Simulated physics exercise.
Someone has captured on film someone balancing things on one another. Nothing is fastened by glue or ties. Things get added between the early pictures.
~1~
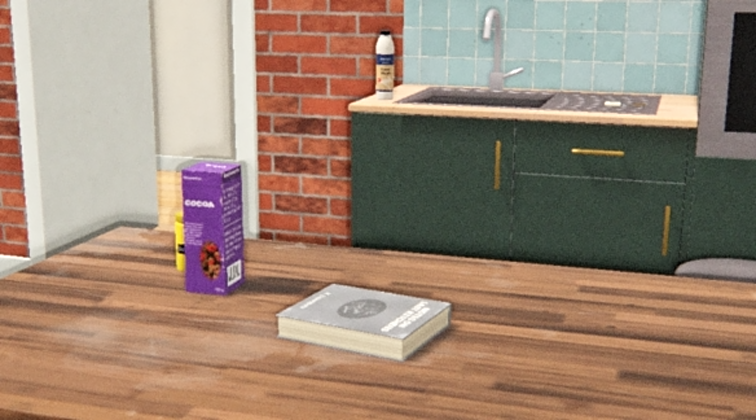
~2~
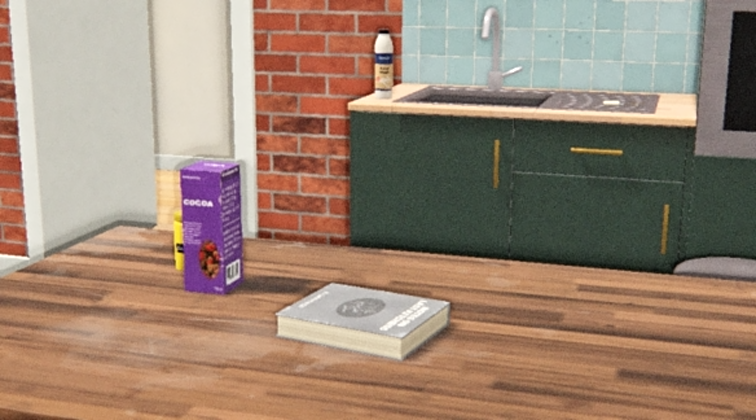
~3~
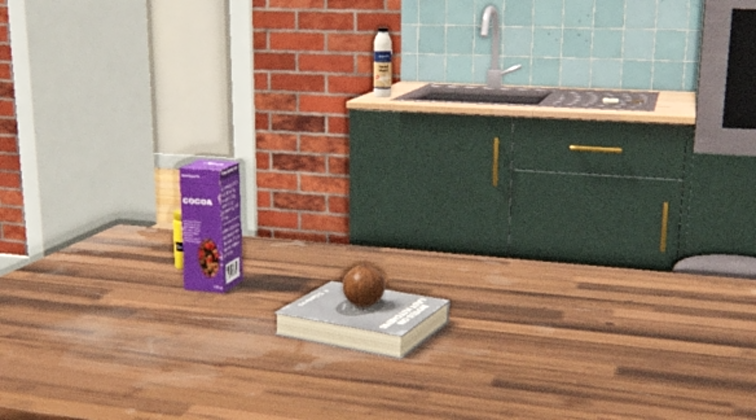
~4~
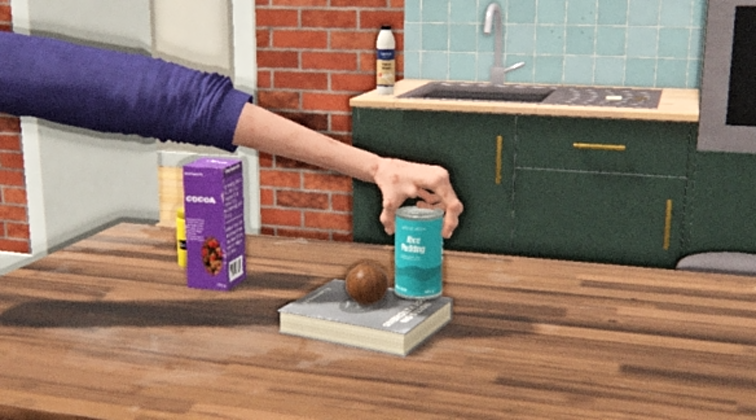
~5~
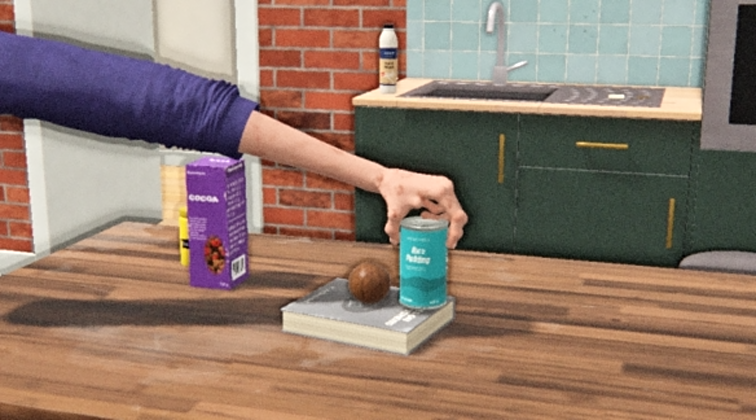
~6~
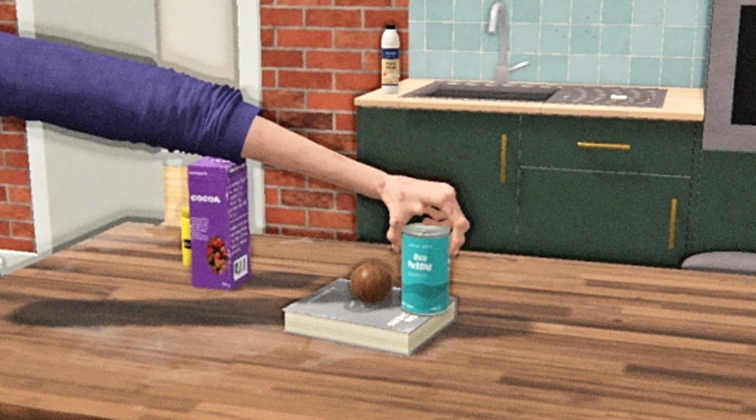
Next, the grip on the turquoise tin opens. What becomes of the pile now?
The pile stays as it is.
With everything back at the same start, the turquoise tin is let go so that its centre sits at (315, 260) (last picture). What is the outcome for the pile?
It stays stable.
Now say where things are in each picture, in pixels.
The last thing is not in view yet; grey book (365, 320), in the first frame.
The last thing is not in view yet, in the second frame.
The last thing is not in view yet; grey book (364, 318), in the third frame.
Still above its spot; turquoise tin (419, 252), in the fourth frame.
Still above its spot; turquoise tin (424, 263); grey book (370, 314), in the fifth frame.
In place under the hand; turquoise tin (426, 269), in the sixth frame.
Then, 0.60 s on from there, no change.
Then, 1.70 s on from there, turquoise tin resting near (426, 269).
In the end, all 5 unmoved. At the end, from the last picture's camera, turquoise tin near (426, 270). The pile holds.
